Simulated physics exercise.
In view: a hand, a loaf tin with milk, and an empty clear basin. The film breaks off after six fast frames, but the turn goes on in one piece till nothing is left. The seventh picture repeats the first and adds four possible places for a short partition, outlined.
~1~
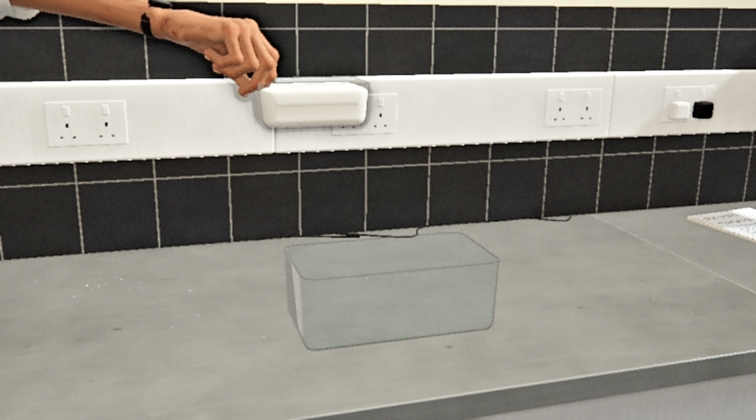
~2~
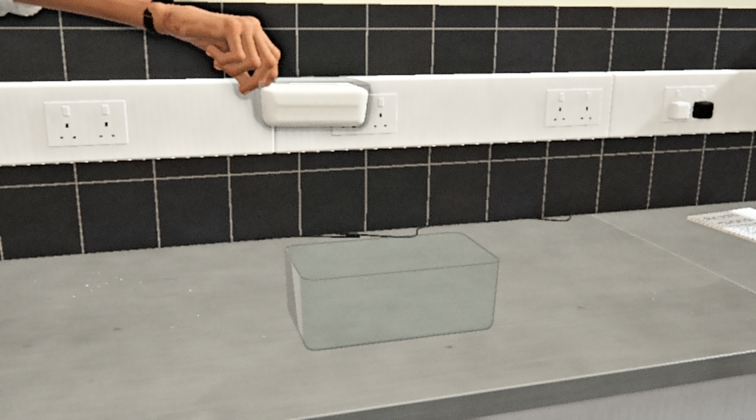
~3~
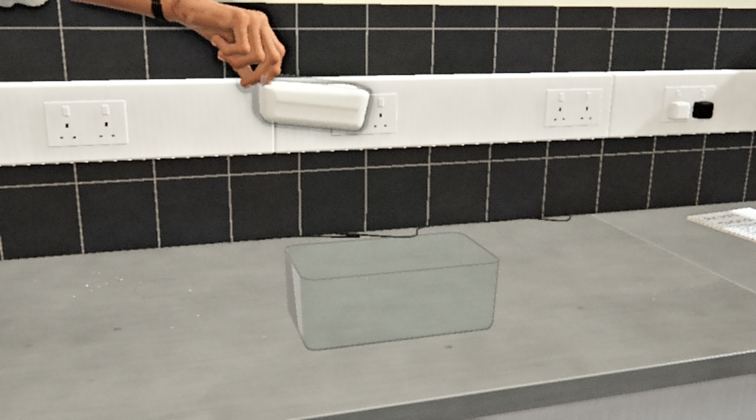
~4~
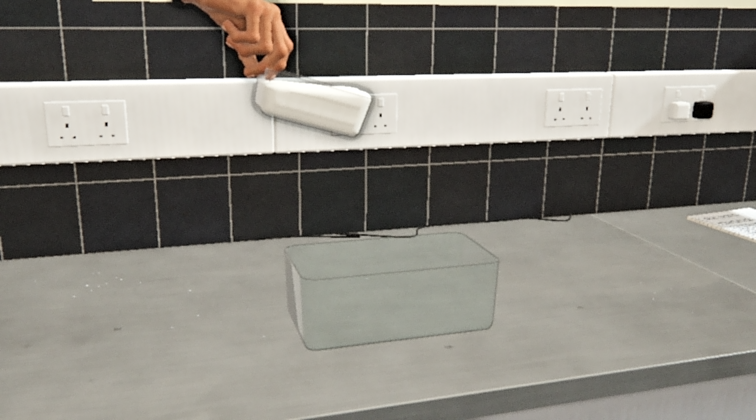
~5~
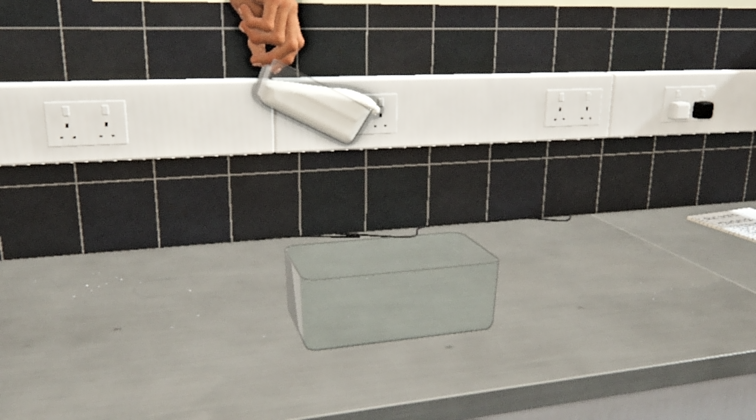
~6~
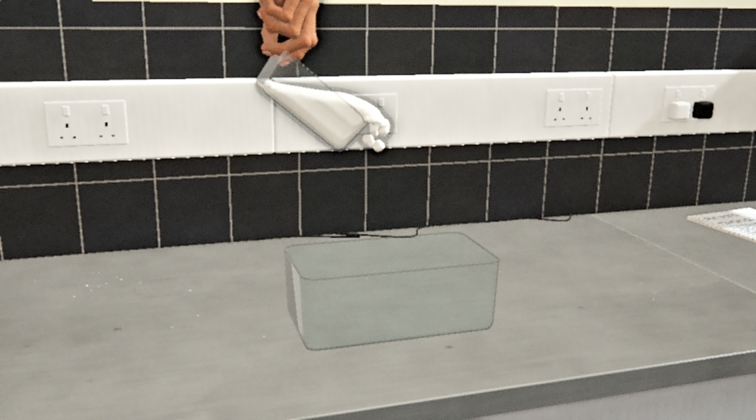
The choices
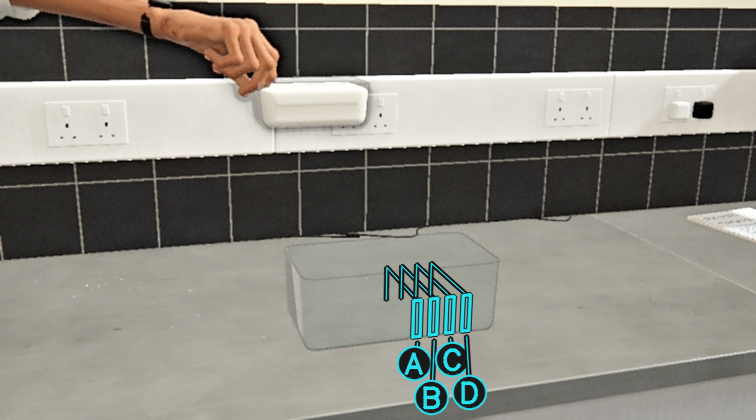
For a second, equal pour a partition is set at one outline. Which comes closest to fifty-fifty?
B is best.
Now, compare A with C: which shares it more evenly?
A it is.
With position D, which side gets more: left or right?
The left one.
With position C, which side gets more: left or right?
The left one.
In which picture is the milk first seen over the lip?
Picture 4.
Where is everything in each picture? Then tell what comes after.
The first picture shows upright, lip at (361, 79); basin from (303, 349) to (492, 326); nothing has left yet.
The second picture shows upright, lip at (362, 81); nothing has left yet.
The third picture shows tipped about 7°, lip at (363, 86); nothing has left yet.
The fourth picture shows tipped about 16°, lip at (364, 95); milk is over the lip, down to (364, 95).
The fifth picture shows tipped about 27°, lip at (364, 105); milk is over the lip, down to (368, 109).
The sixth picture shows tipped about 40°, lip at (362, 117); milk is over the lip, down to (373, 145).
On the marked copy, A at (417, 342); B at (434, 340); C at (450, 338); D at (466, 336).
For position A, about 27 % ends left of the wall and 63 % right of it; 9 % is lost outside.
For position B, about 48 % ends left of the wall and 42 % right of it; 10 % is lost outside.
For position C, about 83 % ends left of the wall and 7 % right of it; 11 % is lost outside.
For position D, about 86 % ends left of the wall and 4 % right of it; 10 % is lost outside.
